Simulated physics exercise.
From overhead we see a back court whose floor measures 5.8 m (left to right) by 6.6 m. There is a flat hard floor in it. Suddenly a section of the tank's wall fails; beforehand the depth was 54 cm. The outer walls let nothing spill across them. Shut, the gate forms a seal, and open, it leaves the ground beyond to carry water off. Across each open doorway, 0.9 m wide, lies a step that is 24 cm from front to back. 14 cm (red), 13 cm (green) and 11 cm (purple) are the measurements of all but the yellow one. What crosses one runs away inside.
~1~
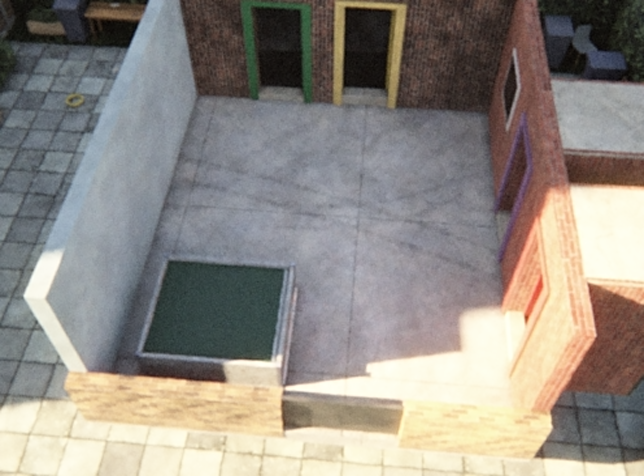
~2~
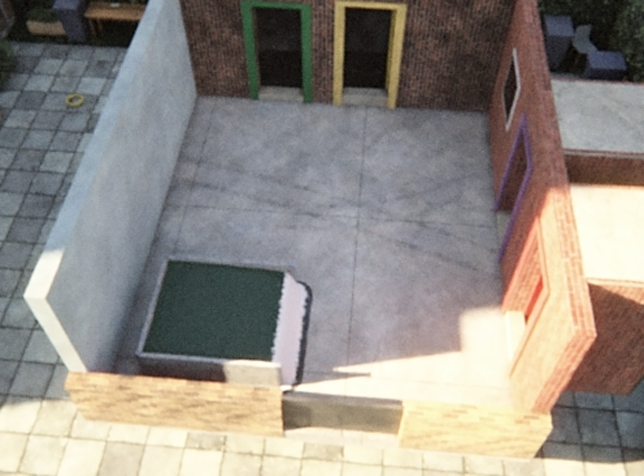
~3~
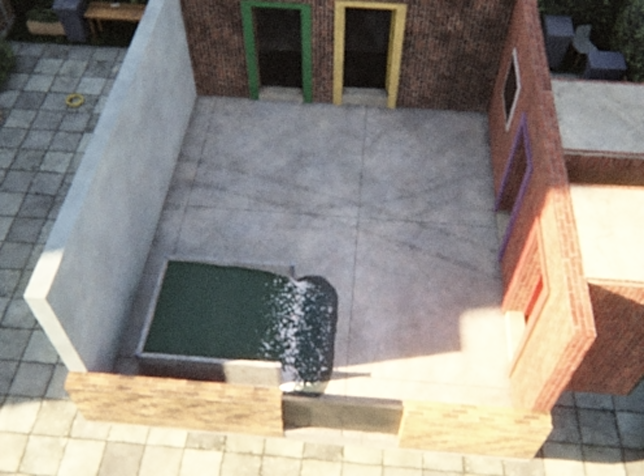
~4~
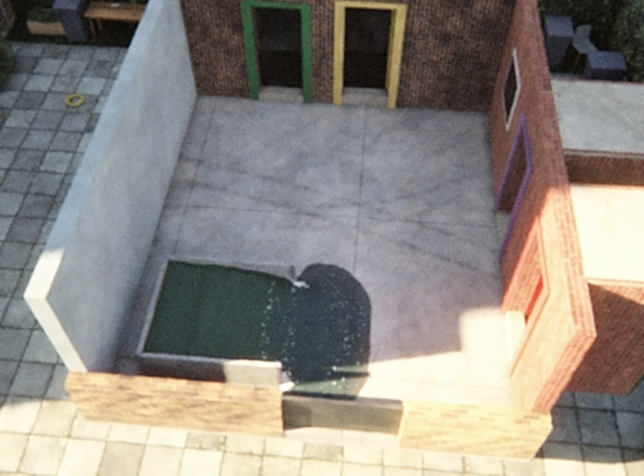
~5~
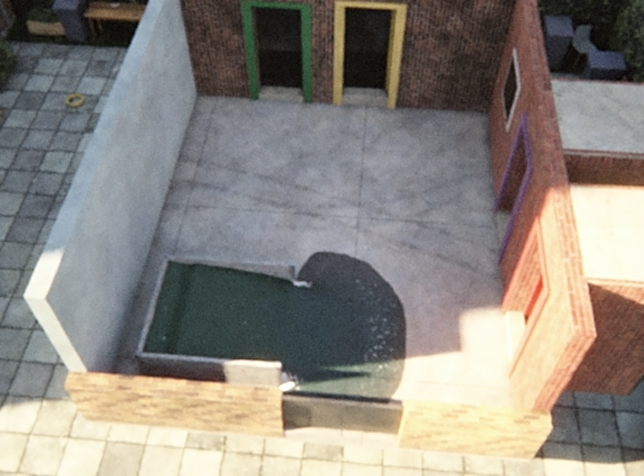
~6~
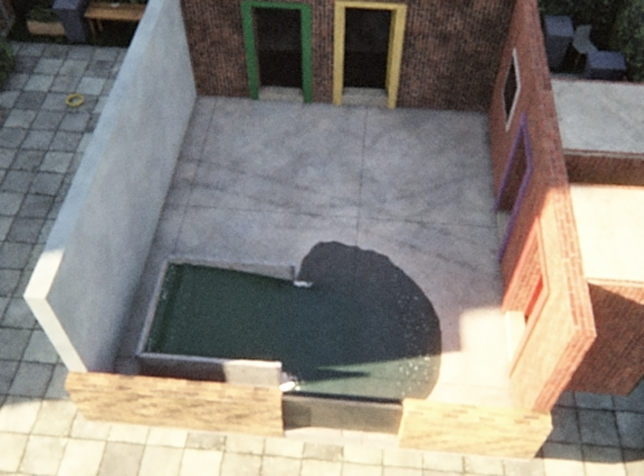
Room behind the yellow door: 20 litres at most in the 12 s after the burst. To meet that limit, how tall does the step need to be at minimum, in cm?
At least 6.5 cm or so.
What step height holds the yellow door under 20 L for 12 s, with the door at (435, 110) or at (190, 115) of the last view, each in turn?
Minimums: About 10.5 cm and 9.0 cm.
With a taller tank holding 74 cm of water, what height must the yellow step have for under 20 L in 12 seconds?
About 9.0 centimetres.
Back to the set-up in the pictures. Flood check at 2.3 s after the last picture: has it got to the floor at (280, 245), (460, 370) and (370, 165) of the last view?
In turn: Dry, flooded, dry.
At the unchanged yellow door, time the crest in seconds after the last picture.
At about 5.5 s.
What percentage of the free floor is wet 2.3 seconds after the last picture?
Around 40 per cent of the free floor.
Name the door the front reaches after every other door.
That would be the green door.
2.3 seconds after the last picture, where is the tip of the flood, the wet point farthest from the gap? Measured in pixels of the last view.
The farthest wet point is roughly at (489, 135) in the last view.
Then, 0.7 s after the last picture water covers 30 % of the floor, deepest (25 cm) near (508, 364); it has not reached the yellow door.
Then, 2.3 s after the last picture water covers 40 % of the floor, deepest (26 cm) near (514, 434); it has not reached the yellow door.
Then, 11.3 s after the last picture water covers 100 % of the floor, deepest (10 cm) near (143, 275); 5 cm at the yellow door, 0 litres in over its 23 cm step.
At the yellow door as built, the water peaked near 12 cm, 5.3 s after the last picture.
Run again over the same 12 s with other heights there, 34 litres in over 5 cm, 8 litres over 8 cm. The limit of 20 litres is kept from about 6.5 cm up.
